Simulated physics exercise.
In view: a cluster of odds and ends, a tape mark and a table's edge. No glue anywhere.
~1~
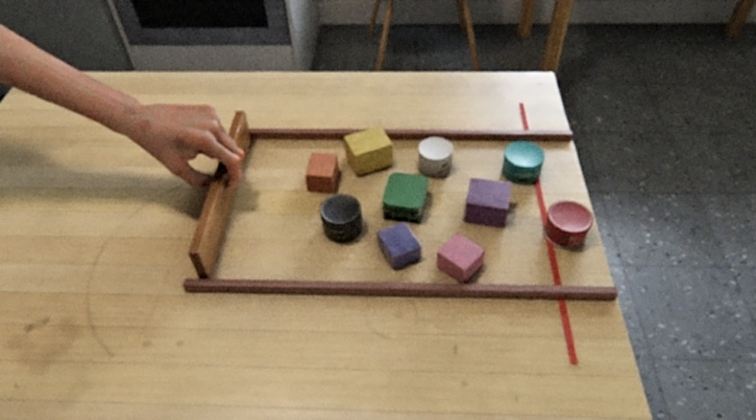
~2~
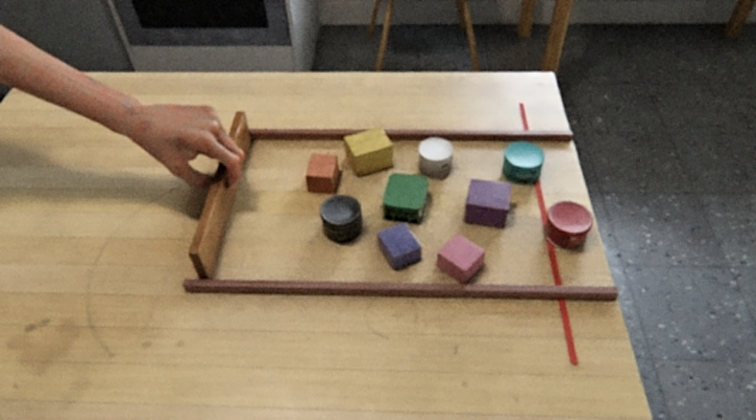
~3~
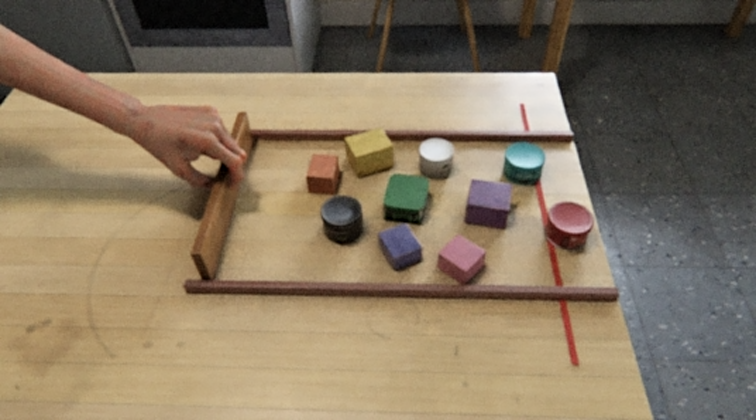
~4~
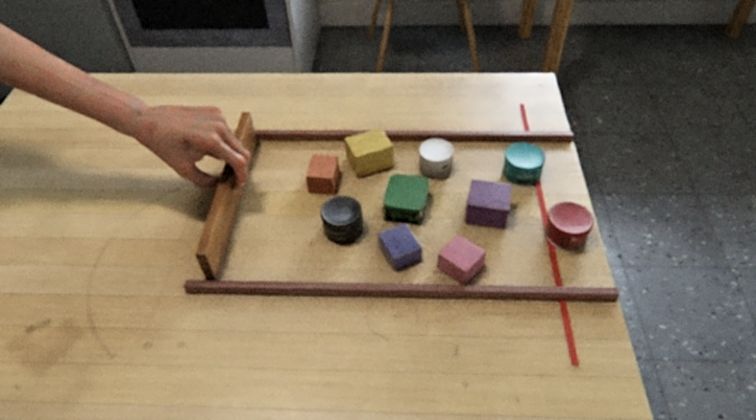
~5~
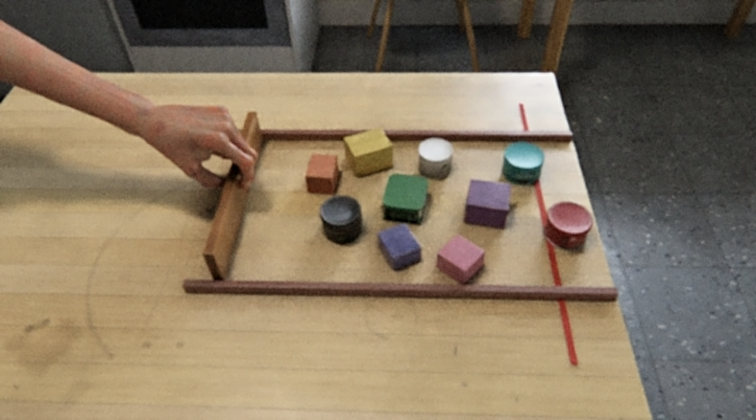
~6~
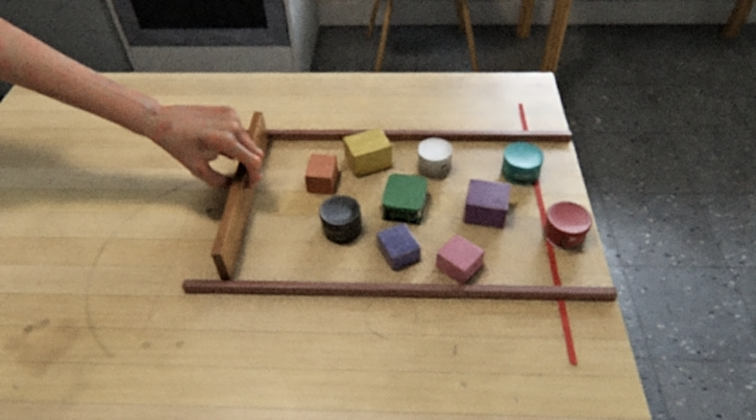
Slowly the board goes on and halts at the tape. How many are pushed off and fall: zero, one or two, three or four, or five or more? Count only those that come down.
The number that fall off is three or four.
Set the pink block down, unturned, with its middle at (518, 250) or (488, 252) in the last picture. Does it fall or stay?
In that order, it goes over; goes over.
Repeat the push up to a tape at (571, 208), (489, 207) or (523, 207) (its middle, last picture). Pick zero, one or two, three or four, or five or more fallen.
The falls would be at least five; none; one or two.
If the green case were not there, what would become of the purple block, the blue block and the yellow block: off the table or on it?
The purple block remains up, the blue block survives, the yellow block does not fall.
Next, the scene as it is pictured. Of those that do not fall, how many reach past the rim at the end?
That would be 2.
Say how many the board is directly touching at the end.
In contact: 4.
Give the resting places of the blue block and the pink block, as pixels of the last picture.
First (571, 260), then (605, 255).
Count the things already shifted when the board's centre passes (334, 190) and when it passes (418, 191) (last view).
The counts are 3 and 8.
Soon after, none off yet; red pot at rest near (567, 226); turquoise tub at rest near (522, 163); purple block at rest near (487, 203).
Then, none off yet; red pot at rest near (567, 226); turquoise tub at rest near (522, 163); purple block moved a little near (503, 208).
Further on, none off yet; red pot moved about its own width near (615, 242); turquoise tub moved about its own width near (580, 168); purple block moved well along near (573, 222).
At rest, the number that fall off is three or four; fallen, white tub, purple block, turquoise tub and red pot.
